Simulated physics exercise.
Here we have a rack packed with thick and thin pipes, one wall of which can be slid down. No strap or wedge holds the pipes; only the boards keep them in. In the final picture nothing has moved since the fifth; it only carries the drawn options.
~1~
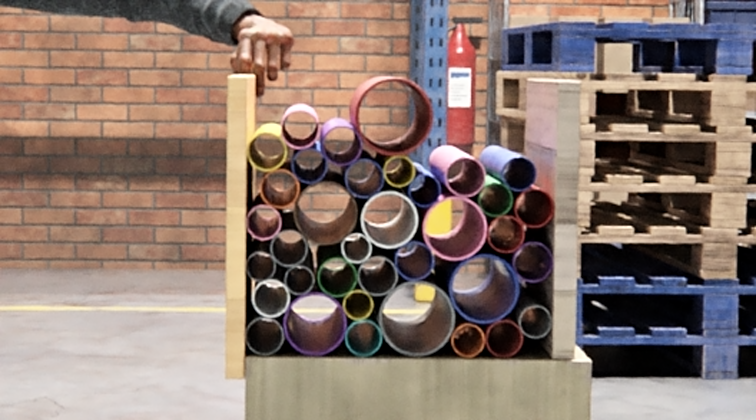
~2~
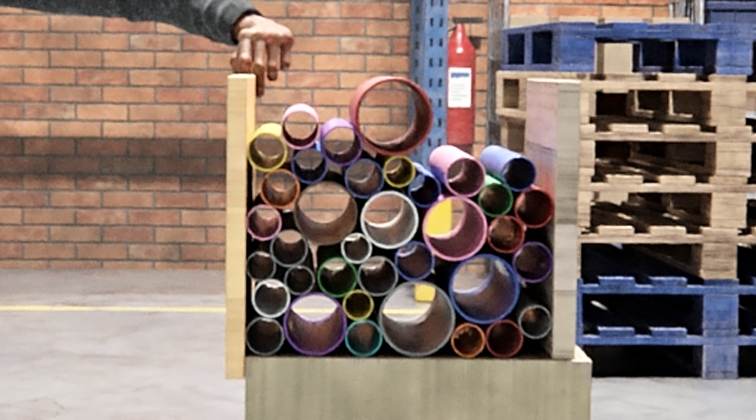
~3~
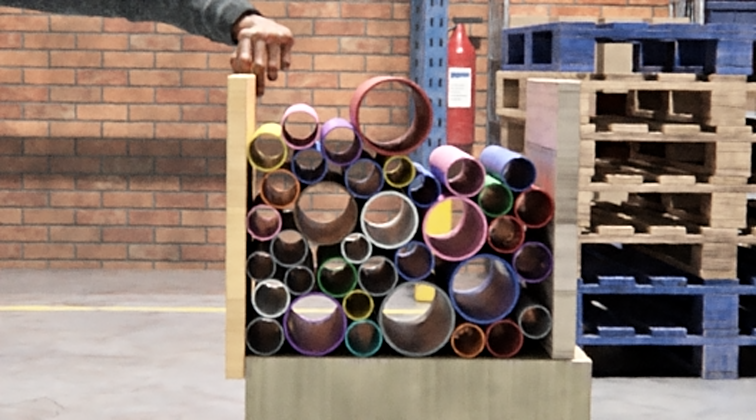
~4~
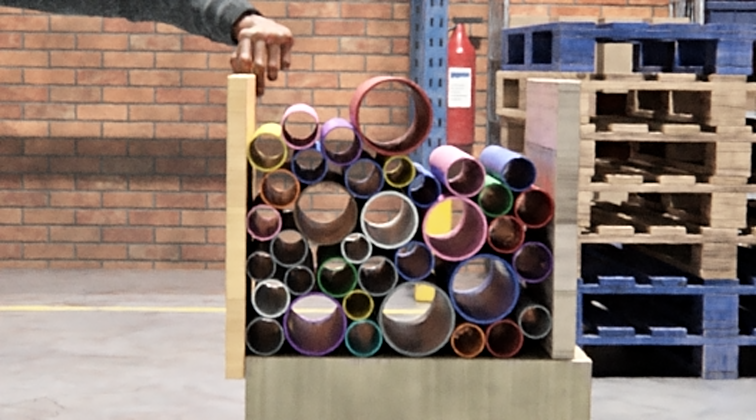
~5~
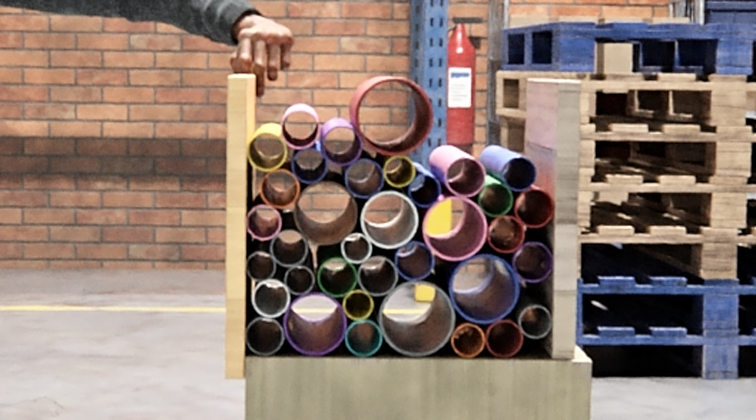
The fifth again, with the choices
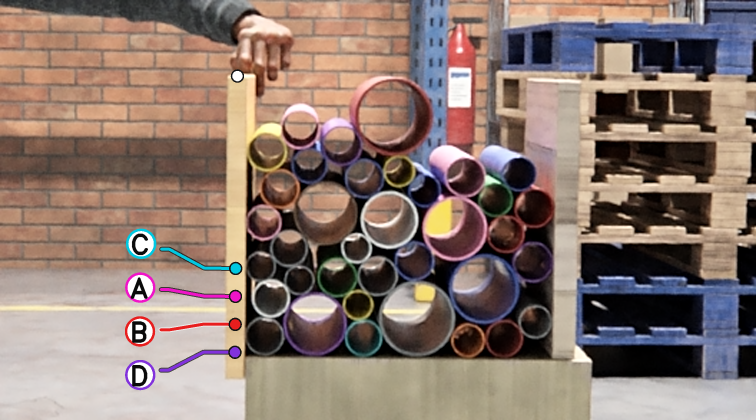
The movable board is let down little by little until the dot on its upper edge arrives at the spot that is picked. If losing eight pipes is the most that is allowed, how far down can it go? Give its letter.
The last mark within the limit is C.
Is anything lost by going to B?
At B: Yes.
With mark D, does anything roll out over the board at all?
Yes, at D.
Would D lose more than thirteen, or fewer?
More than thirteen.
On the marked copy, A at (236, 297); B at (235, 325); C at (236, 269); D at (235, 353); the white dot at (238, 76).
With C. Early on, top of the board (246, 159).
Further on, top of the board (246, 255).
At the end, top of the board (245, 268), six out over the board.
As for the rest, A nine out over the board; B more than eight out over the board; D more than eight out over the board.
